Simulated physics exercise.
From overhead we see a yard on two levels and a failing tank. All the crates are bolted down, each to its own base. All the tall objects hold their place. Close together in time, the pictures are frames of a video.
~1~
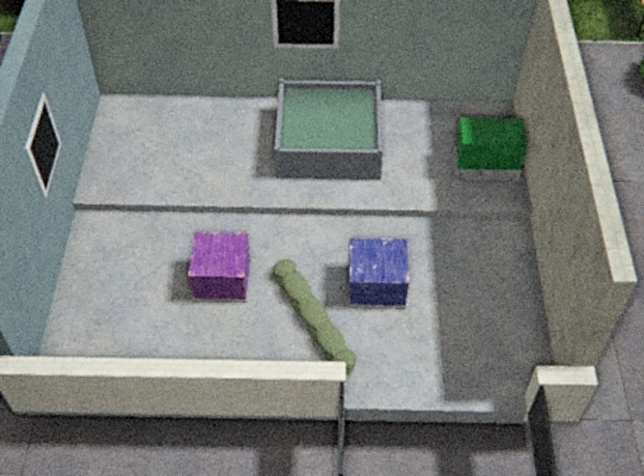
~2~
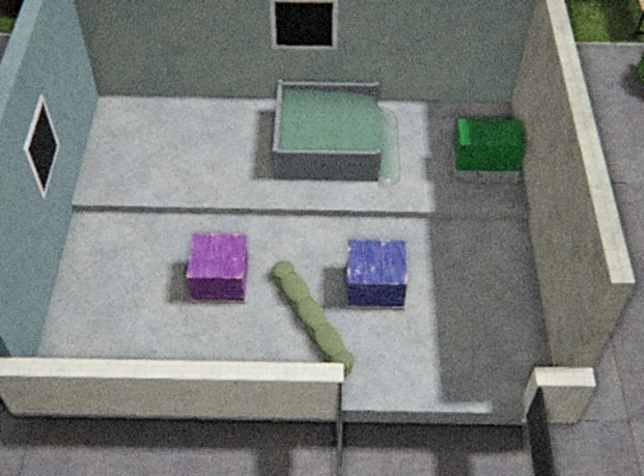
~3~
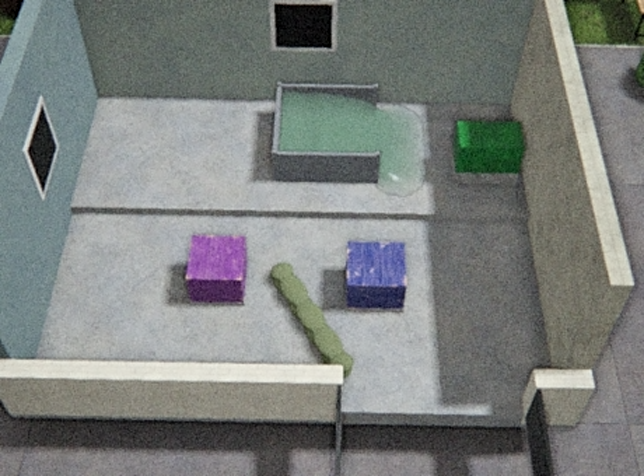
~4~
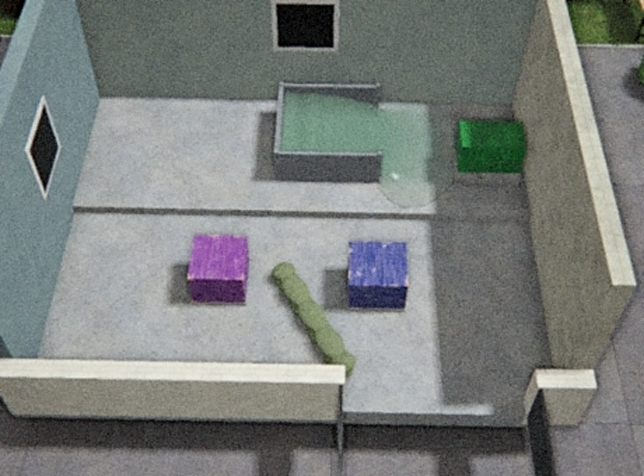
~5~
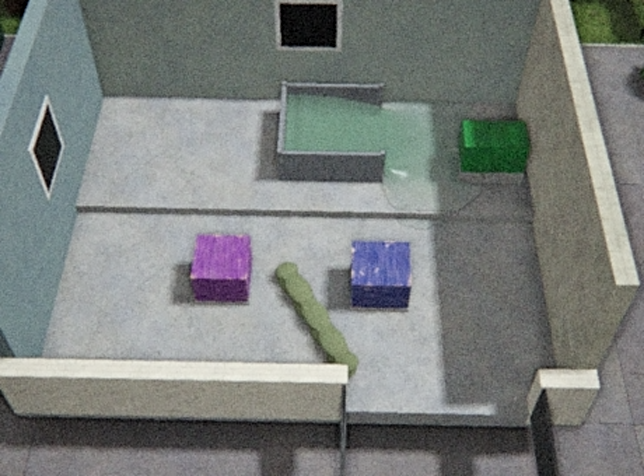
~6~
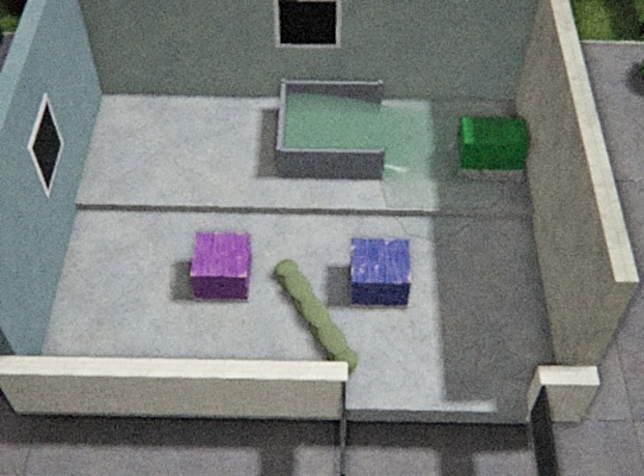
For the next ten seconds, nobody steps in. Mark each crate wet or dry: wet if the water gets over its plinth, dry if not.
Purple crate dry, blue crate wet, green crate wet.
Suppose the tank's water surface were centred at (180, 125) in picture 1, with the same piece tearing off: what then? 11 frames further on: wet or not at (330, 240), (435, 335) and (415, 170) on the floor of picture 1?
First drenched; next unwetted; last drenched.
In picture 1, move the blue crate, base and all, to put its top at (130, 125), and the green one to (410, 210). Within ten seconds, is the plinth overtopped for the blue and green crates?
Looking at both, the blue crate is left untouched, and the green crate is left untouched.
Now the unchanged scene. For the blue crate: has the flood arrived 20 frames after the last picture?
Blue crate wet.
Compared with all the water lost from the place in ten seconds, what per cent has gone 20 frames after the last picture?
Around 10 %.
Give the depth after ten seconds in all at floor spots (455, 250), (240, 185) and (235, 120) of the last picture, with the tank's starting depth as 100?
In the order asked, some 4, 0 and 2 in a hundred.
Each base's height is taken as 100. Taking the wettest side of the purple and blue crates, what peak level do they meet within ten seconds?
Roughly 40 per cent for the first, 150 per cent for the second.
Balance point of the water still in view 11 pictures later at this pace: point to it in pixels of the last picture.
Centre of mass: Roughly (437, 156).
A moment on, water covers 15 % of the floor; the purple crate not reached, the blue crate not reached, the green crate water round its plinth.
Next, water covers 25 % of the floor; the purple crate not reached, the blue crate not reached, the green crate water round its plinth.
Then, water covers 35 % of the floor; the purple crate not reached, the blue crate water round its plinth, the green crate water round its plinth.
Later, water covers 45 % of the floor; the purple crate water round its plinth, the blue crate water round its plinth, the green crate water round its plinth.
In the end, water covers 55 % of the floor; the purple crate stayed above the water, the blue crate was topped, the green crate was topped.
